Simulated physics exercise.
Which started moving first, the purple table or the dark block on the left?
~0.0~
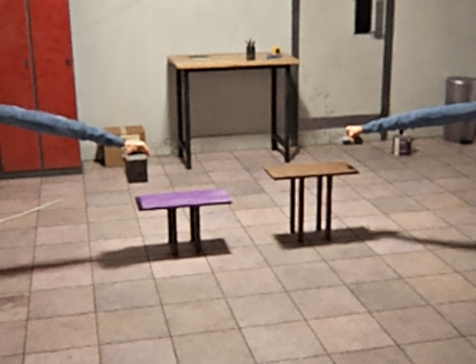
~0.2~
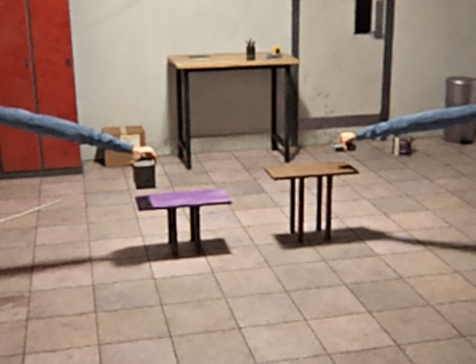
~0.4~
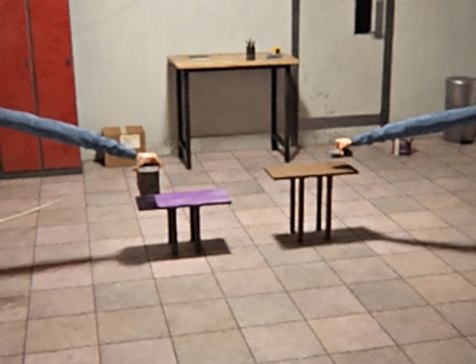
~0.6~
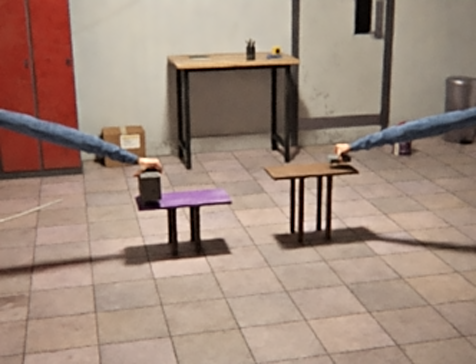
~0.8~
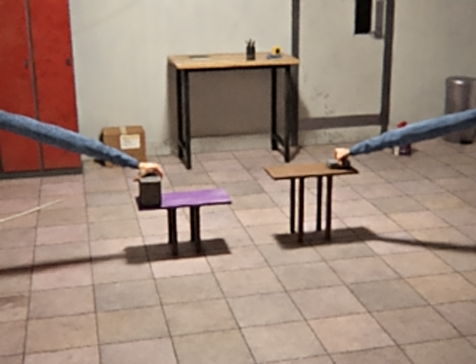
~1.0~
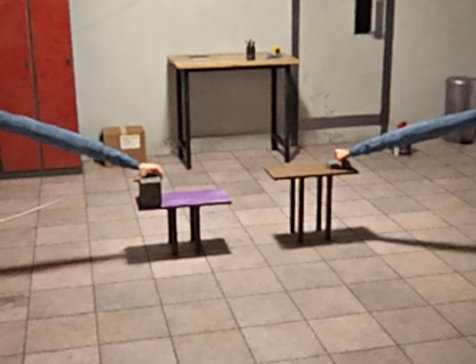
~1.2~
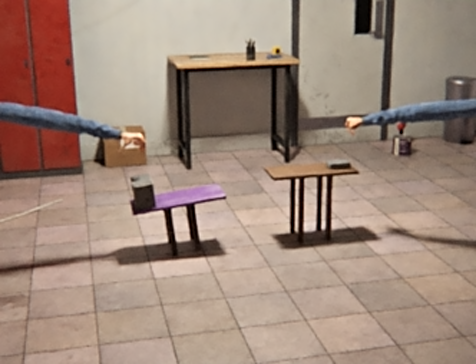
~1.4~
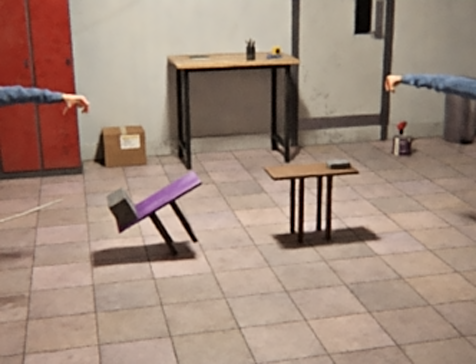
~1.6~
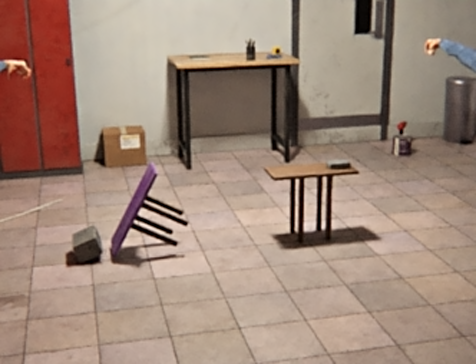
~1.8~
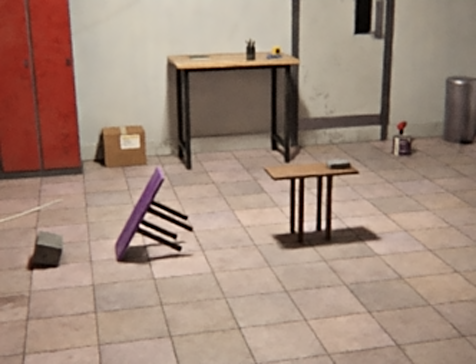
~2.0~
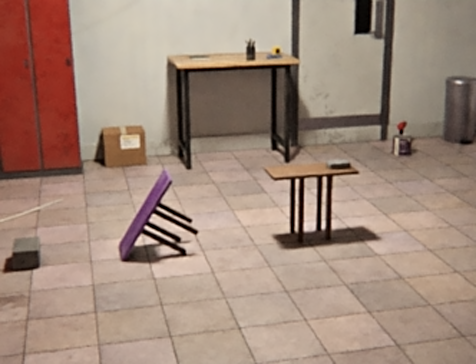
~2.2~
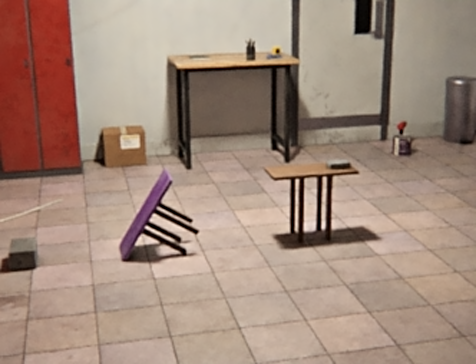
The dark block moved first, as the hand carried it down to the table. The purple table only began to tip after the hand had let go.
Two blue-sleeved arms lowered a dark block onto the left end of a purple table and a small sponge onto a brown one, then let go. The purple table tipped over, spilling the block leftward across the floor, while the brown table stayed standing.
